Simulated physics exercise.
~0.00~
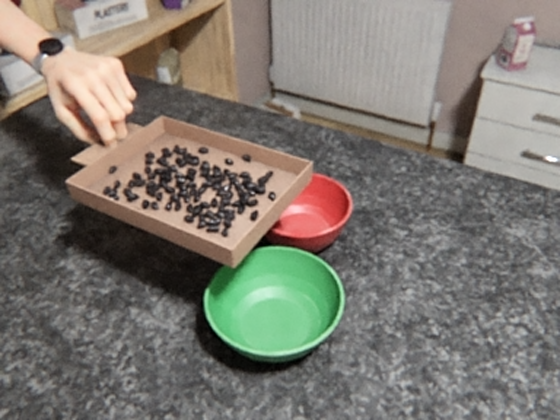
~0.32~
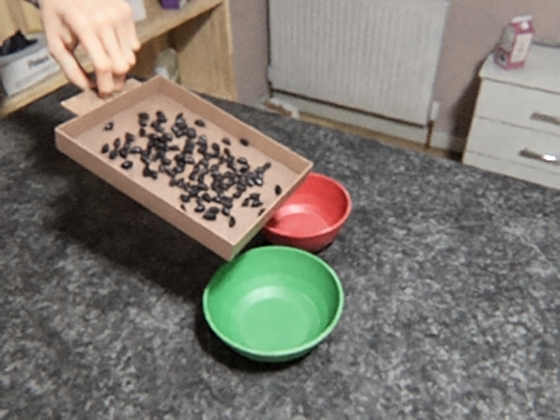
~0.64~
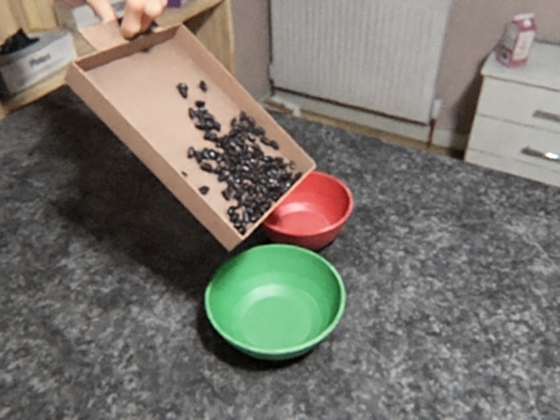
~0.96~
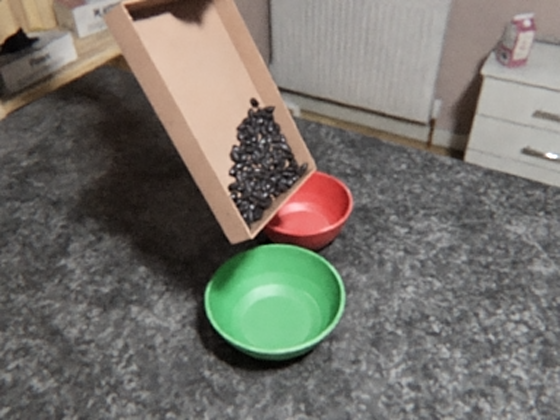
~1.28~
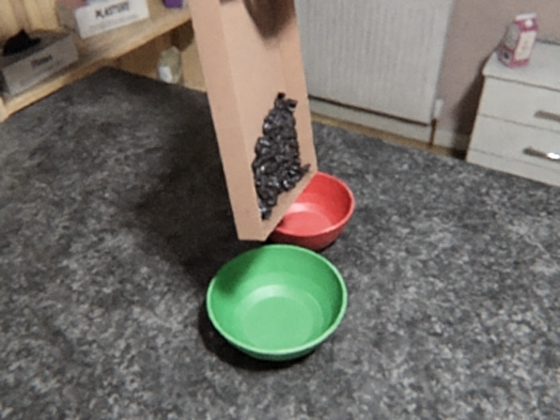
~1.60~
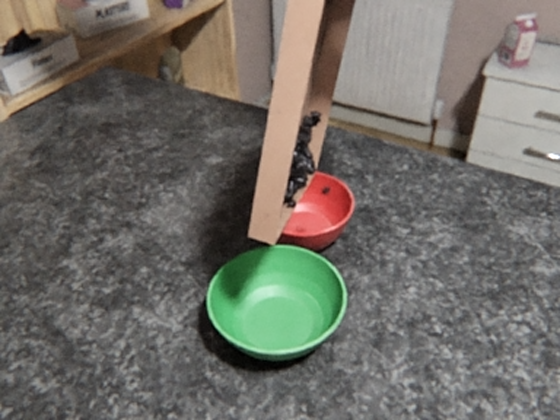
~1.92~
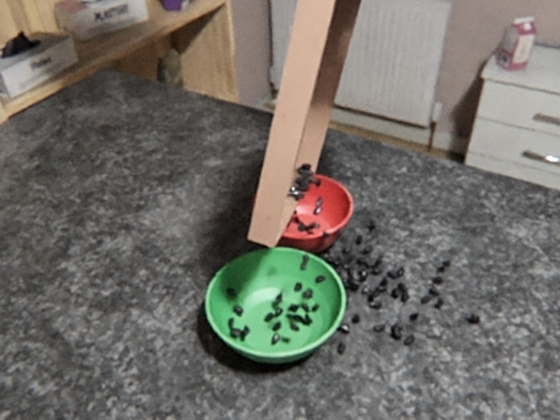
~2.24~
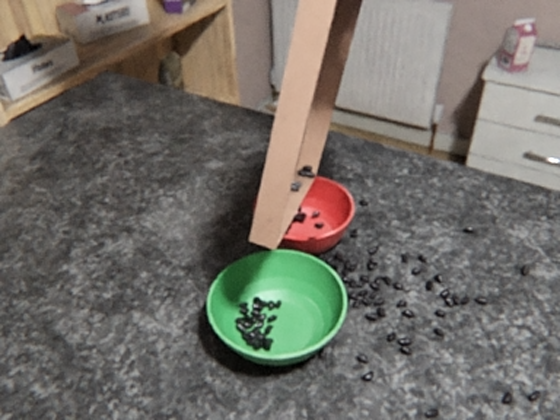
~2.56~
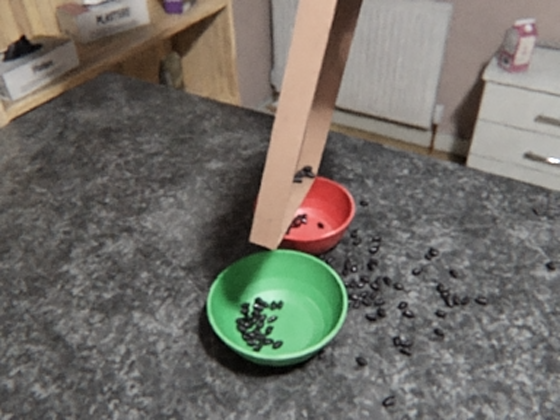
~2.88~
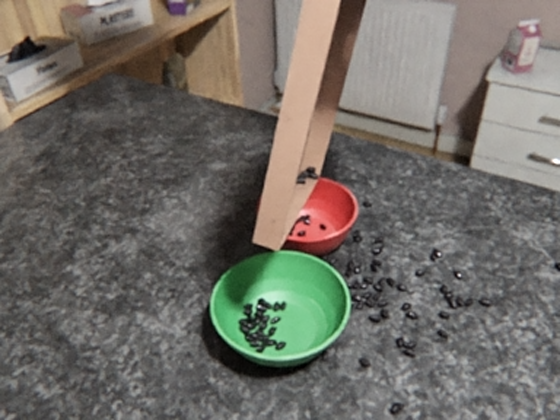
Hand tipping a cardboard tray of black beans over red and green bowls, some landing inside but most scattering across the dark counter.
